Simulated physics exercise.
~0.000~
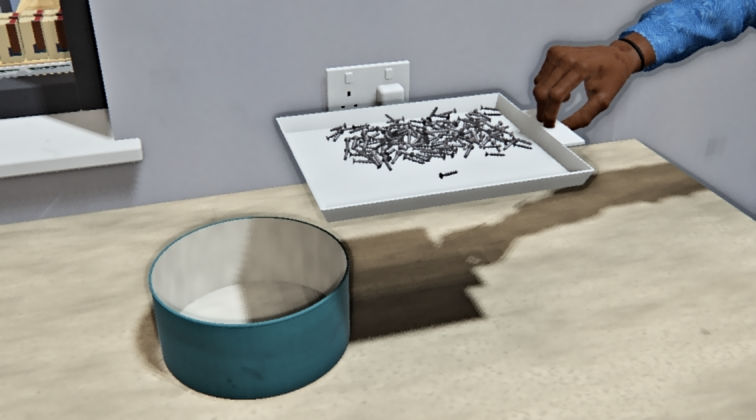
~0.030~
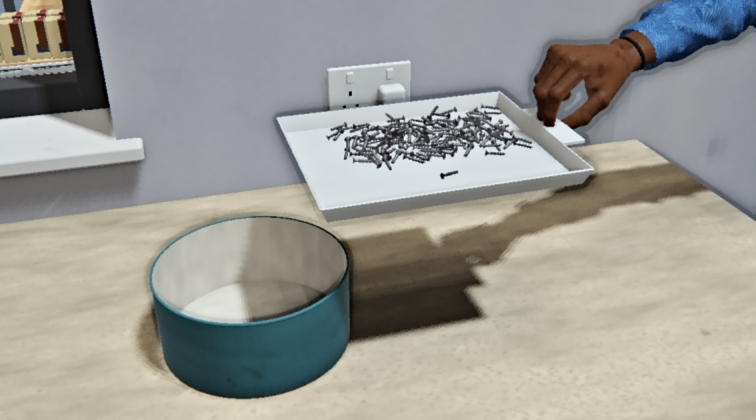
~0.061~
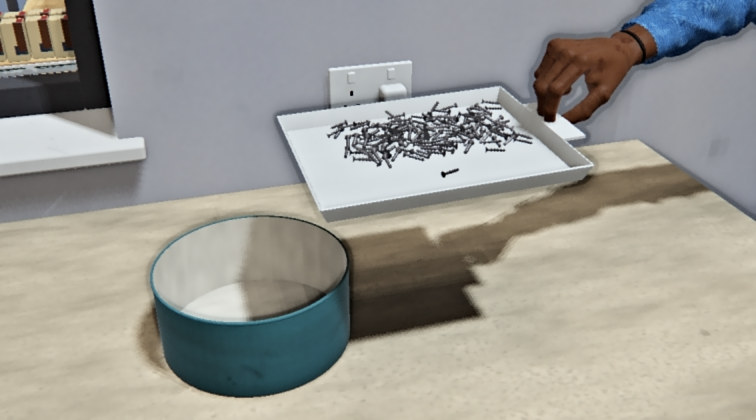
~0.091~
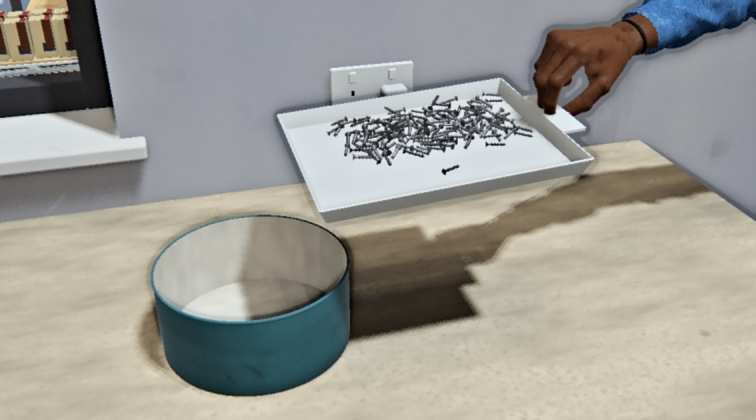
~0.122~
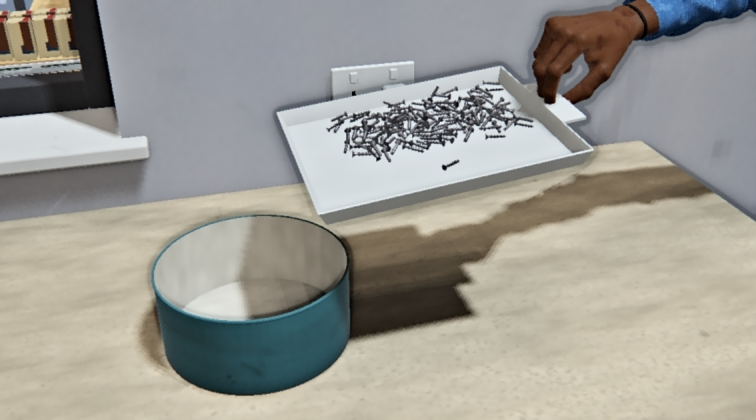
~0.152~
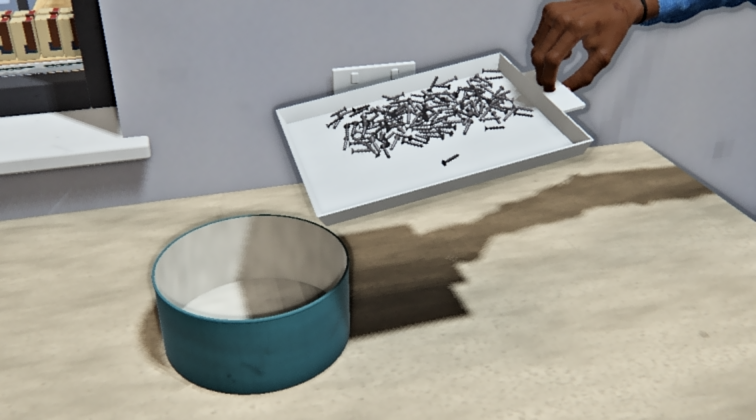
A hand with a dark wristband and a blue sleeve grips the right end of a shallow white tray of dark screws, seen from slightly above a pale wooden worktop by a grey wall. A teal pot with a pale inside stands at the front left, with a socket behind the tray and a window at upper left. The hand gradually raises the tray's right end, tilting it slightly leftward, while the screws barely shift and the view stays almost still.
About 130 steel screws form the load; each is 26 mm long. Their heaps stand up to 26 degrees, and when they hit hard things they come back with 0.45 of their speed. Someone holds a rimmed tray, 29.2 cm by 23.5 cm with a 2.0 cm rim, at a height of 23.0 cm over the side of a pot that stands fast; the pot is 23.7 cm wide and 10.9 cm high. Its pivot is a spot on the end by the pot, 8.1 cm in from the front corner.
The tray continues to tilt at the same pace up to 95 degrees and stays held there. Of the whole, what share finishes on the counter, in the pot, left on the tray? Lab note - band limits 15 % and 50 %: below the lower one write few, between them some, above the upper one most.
Counter = most; pot = some; tray = few.
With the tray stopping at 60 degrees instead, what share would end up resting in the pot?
About 25 in a hundred would end up in the pot.
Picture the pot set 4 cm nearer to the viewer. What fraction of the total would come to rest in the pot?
Estimated share: Around 70 in a hundred.
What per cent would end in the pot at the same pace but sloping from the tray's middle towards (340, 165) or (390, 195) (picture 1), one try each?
Estimate: Some 90 % and some 0 % respectively.
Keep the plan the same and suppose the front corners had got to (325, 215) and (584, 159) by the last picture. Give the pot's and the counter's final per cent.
Pot 0 % / counter 100 %.
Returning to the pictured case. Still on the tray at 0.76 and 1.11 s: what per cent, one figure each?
Estimates: 25; 0.
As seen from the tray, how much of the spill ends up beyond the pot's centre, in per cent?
Some 70 per cent.
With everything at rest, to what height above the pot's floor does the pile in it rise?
Close to 1.0 cm up.
After 0.52 s, tilt 52 degrees; the tray holds 100 %, the pot 0 %.
After 0.76 s, tilt 79 degrees; the tray holds 25 %, the pot 5 %.
After 1.11 s, tilt 95 degrees; the tray holds 0 %, the pot 30 %.
At rest (1.8 s), counter 70 %, pot 30 %, tray 0 %.
